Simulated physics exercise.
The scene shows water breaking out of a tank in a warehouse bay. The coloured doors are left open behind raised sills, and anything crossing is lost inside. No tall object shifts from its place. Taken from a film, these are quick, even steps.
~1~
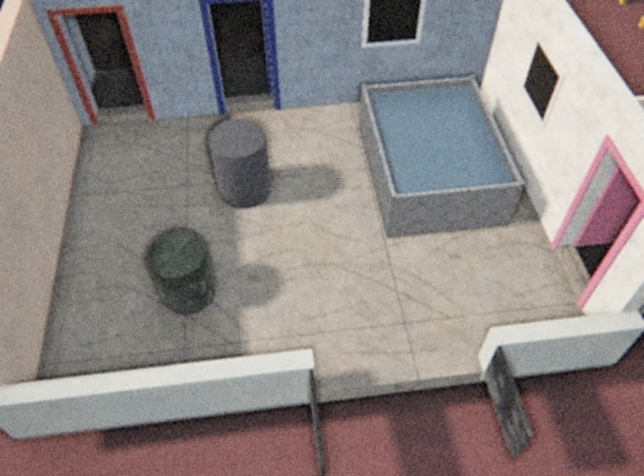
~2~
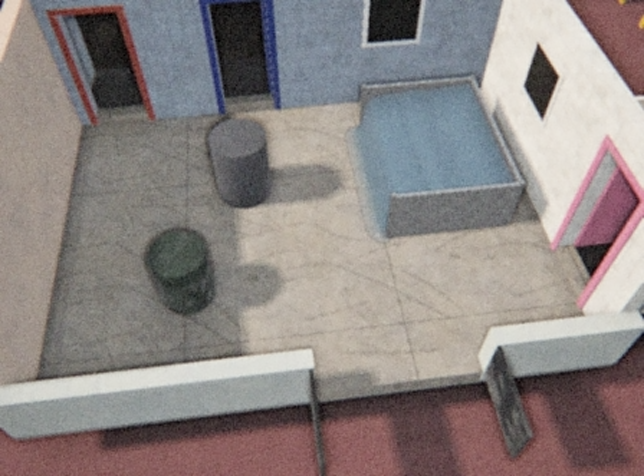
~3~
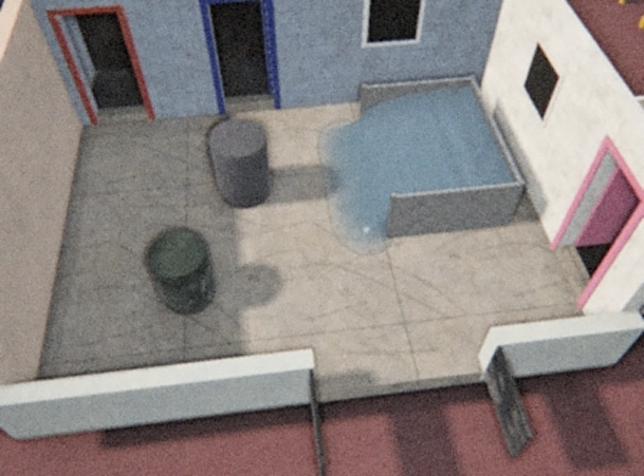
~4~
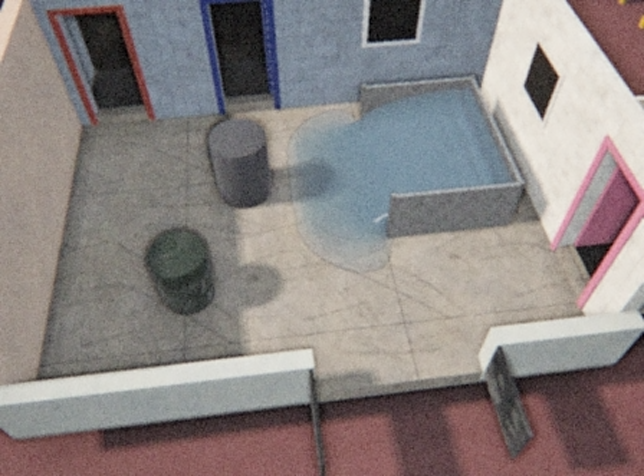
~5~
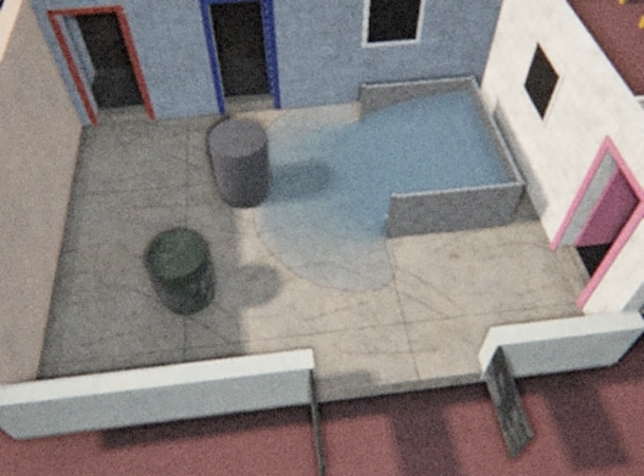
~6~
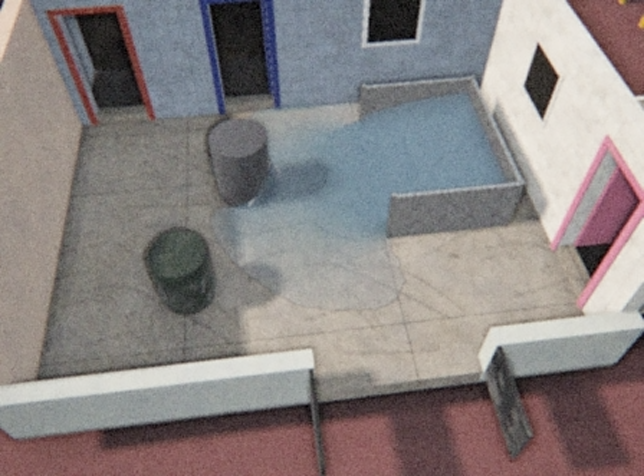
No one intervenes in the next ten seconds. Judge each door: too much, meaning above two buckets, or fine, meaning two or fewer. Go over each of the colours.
Red door: Too much, pink door: Fine, blue door: Too much.
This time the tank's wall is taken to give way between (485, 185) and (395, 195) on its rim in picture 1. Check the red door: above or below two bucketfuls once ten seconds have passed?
Note: Red door admits less.
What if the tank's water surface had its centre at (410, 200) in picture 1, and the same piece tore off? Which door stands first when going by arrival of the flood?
In my view it is the door marked blue.
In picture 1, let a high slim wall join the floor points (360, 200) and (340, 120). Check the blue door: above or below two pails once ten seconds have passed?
Note: Blue door sub-threshold.
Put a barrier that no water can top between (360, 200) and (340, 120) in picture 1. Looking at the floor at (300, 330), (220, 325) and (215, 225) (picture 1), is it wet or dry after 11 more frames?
First soaked, then soaked, then soaked.
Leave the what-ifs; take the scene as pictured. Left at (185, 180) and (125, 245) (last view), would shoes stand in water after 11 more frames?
Point one: Swamped. Point two: Swamped.
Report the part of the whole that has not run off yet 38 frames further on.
Estimate: 94 per cent.
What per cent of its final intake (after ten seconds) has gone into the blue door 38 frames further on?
Approximately 100 in a hundred, I reckon.
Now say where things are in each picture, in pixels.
The first frame shows still water in the water tank at (436, 135).
In the second frame, the front is at (387, 240), out from the gap at (377, 167).
In the third frame, water pours out at (377, 168) and has run to (361, 249).
In the fourth frame, water pours out at (376, 170) and has run to (344, 264).
In the fifth frame, water pours out at (376, 170) and has run to (298, 109).
In the sixth frame, the front is at a hidden place, out from the gap at (376, 170).
A moment on, water covers 55 % of the floor; the red door wet at the sill, nothing in, the pink door not reached, the blue door wet at the sill, nothing in.
Next, water covers 65 % of the floor; the red door under two buckets in, the pink door not reached, the blue door under two buckets in.
Then, water covers 70 % of the floor; the red door over two buckets in, the pink door not reached, the blue door over two buckets in.
Later, water covers 95 % of the floor; the red door over two buckets in, the pink door wet at the sill, nothing in, the blue door over two buckets in.
In the end, water covers 100 % of the floor; the red door over two buckets in, the pink door wet at the sill, nothing in, the blue door over two buckets in.
